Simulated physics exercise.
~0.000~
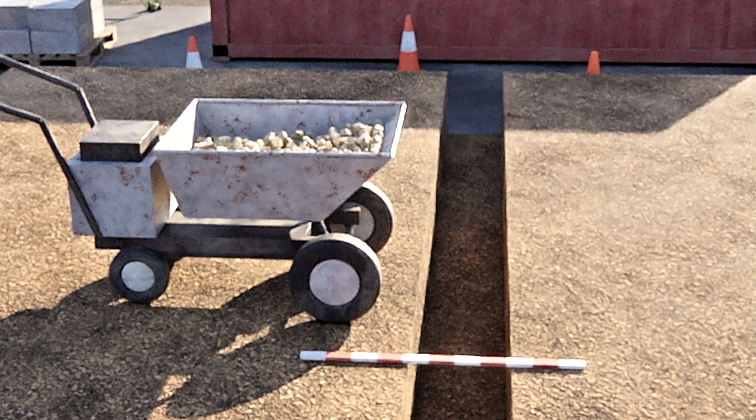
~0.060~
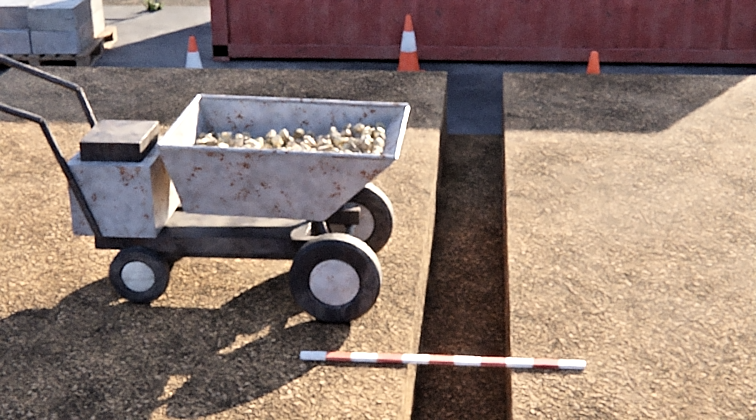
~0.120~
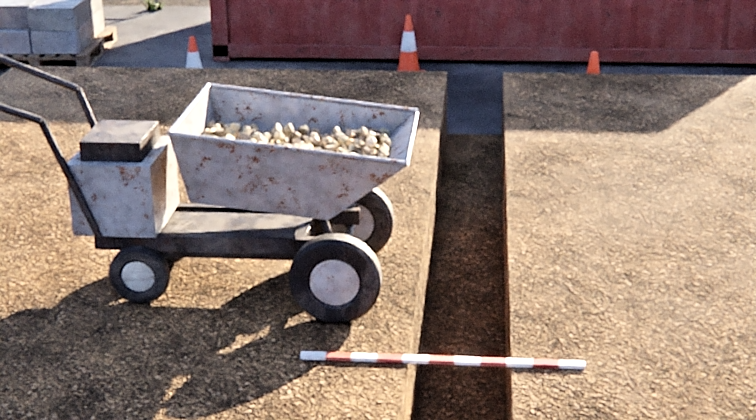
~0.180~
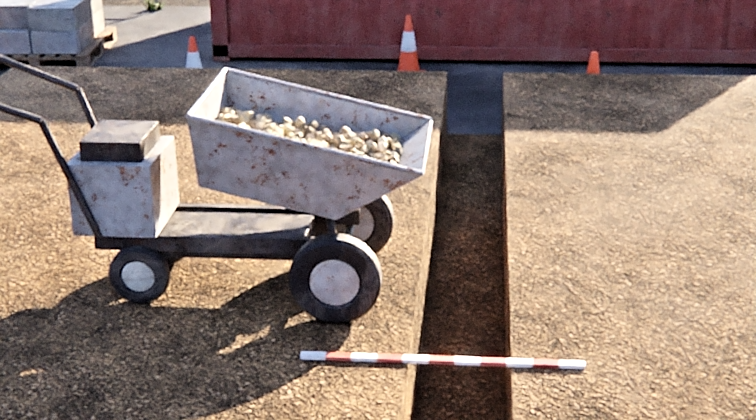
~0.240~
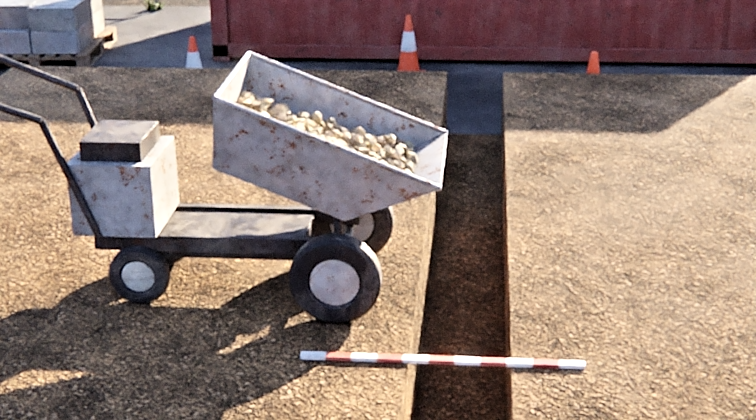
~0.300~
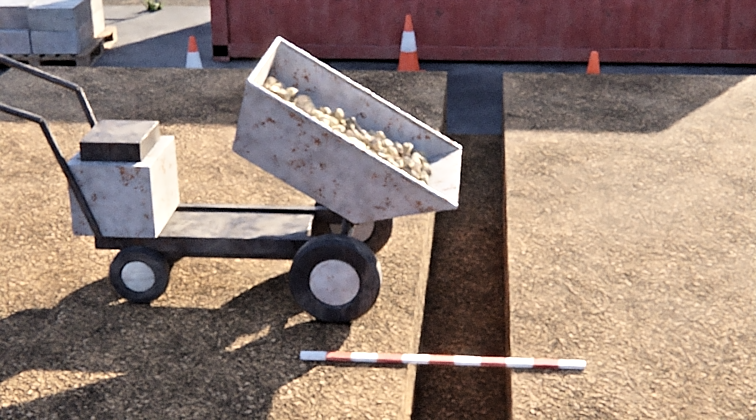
A rusty grey skip full of pale stones tilts steadily toward the trench on the right.
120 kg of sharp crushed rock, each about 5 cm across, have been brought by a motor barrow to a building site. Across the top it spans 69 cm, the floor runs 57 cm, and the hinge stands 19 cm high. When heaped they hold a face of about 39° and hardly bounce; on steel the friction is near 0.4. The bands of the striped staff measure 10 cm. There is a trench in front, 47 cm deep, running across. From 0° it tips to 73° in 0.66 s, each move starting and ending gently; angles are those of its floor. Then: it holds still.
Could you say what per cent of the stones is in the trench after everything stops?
I would put it at 40 per cent.
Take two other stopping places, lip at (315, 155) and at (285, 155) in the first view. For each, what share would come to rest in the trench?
From the first place around 100 per cent, from the other around 85.
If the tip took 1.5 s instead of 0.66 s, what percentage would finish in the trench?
Near 55 per cent.
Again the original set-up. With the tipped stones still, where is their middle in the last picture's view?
The middle should be near (533, 291).
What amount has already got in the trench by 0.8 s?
10 per cent, give or take.
After 0.5 s the floor is at 62°; 100 % in the skip; the foremost stones are at (469, 243).
After 0.8 s the floor is at 73°; 78 % in the skip, 8 % in the trench, 14 % past the trench; the foremost stones are at (553, 296).
After 1.1 s the floor is at 73°; 15 % in the skip, 24 % in the trench, 61 % past the trench; the foremost stones are at (725, 315).
After 3.1 s the floor is at 73°; 0 % in the skip, 40 % in the trench, 60 % past the trench; the foremost stones are past the picture's edge.
